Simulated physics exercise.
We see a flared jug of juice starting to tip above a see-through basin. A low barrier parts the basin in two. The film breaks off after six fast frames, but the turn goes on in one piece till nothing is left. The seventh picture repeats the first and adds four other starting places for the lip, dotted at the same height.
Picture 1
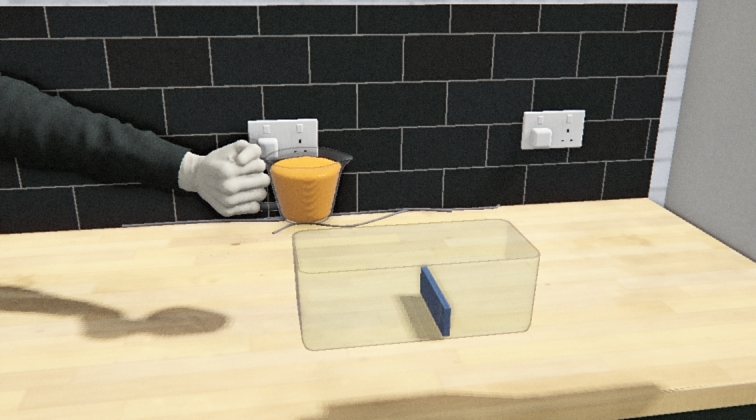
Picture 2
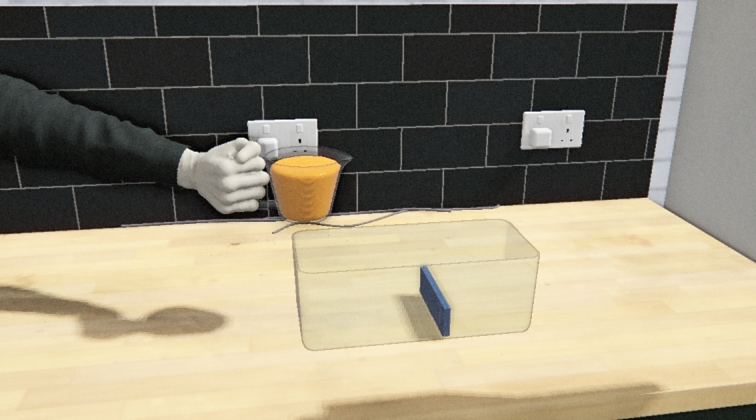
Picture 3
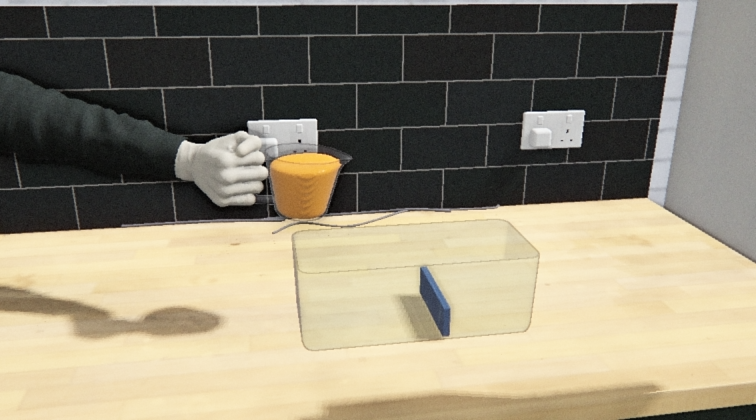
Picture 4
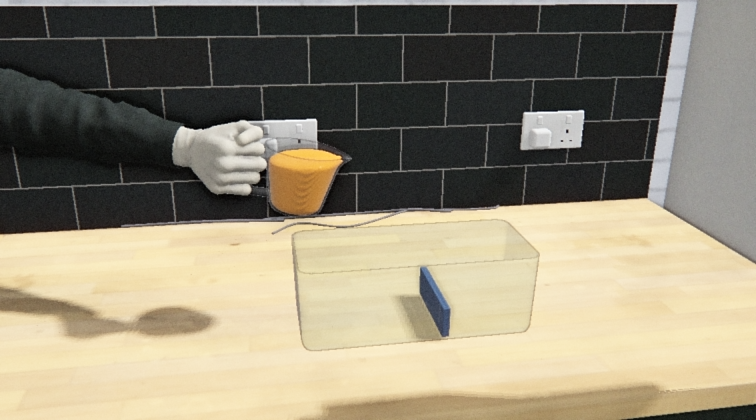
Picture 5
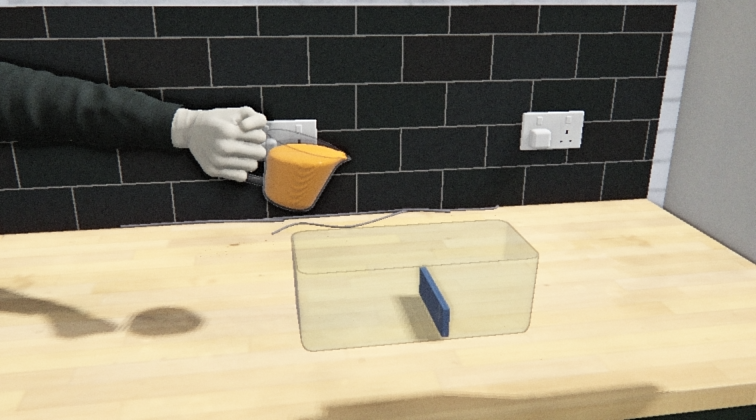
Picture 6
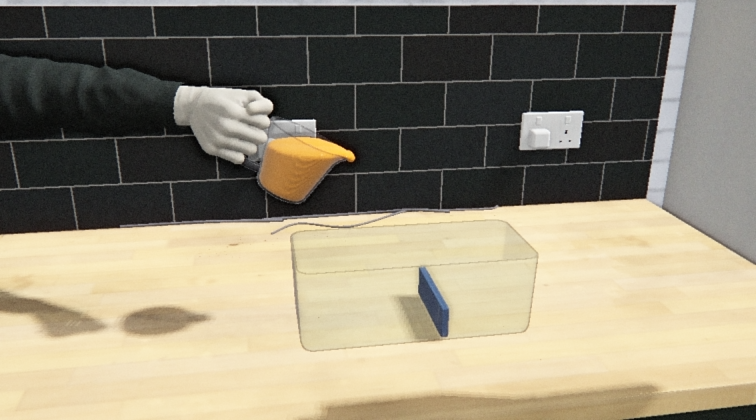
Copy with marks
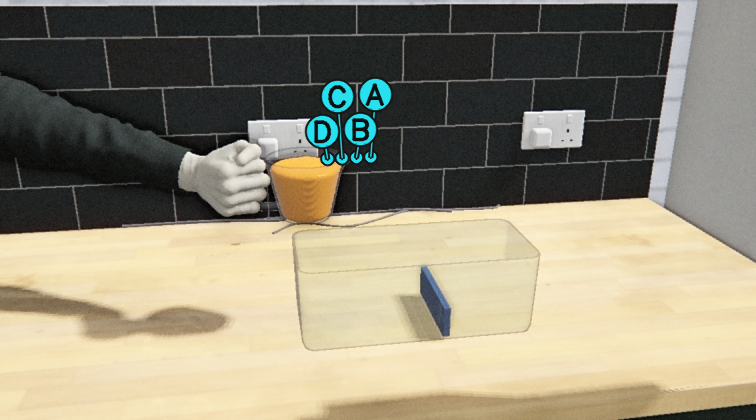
A gloved hand tilts a jug of orange juice until the juice reaches its lip.
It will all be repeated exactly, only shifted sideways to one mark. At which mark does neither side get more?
Spot A does it best.
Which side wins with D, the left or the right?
The left side.
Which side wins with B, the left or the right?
The left one.
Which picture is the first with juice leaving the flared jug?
Picture 6.
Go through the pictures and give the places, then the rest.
Upright, lip at (351, 157); basin from (302, 348) to (530, 328); top of the wall at (435, 286); nothing has left yet.
Upright, lip at (351, 157); nothing has left yet.
Tipped about 5°, lip at (351, 157); nothing has left yet.
Tipped about 11°, lip at (350, 158); nothing has left yet.
Tipped about 18°, lip at (349, 158); nothing has left yet.
Tipped about 28°, lip at (348, 158); juice is over the lip, down to (348, 158).
On the marked copy, A at (370, 156); B at (356, 157); C at (342, 158); D at (327, 158).
With A, about 53 % ends left of the wall and 45 % right of it.
With B, about 93 % ends left of the wall and 5 % right of it.
With C, about 92 % ends left of the wall and 5 % right of it.
With D, about 91 % ends left of the wall and 6 % right of it; 3 % is lost outside.
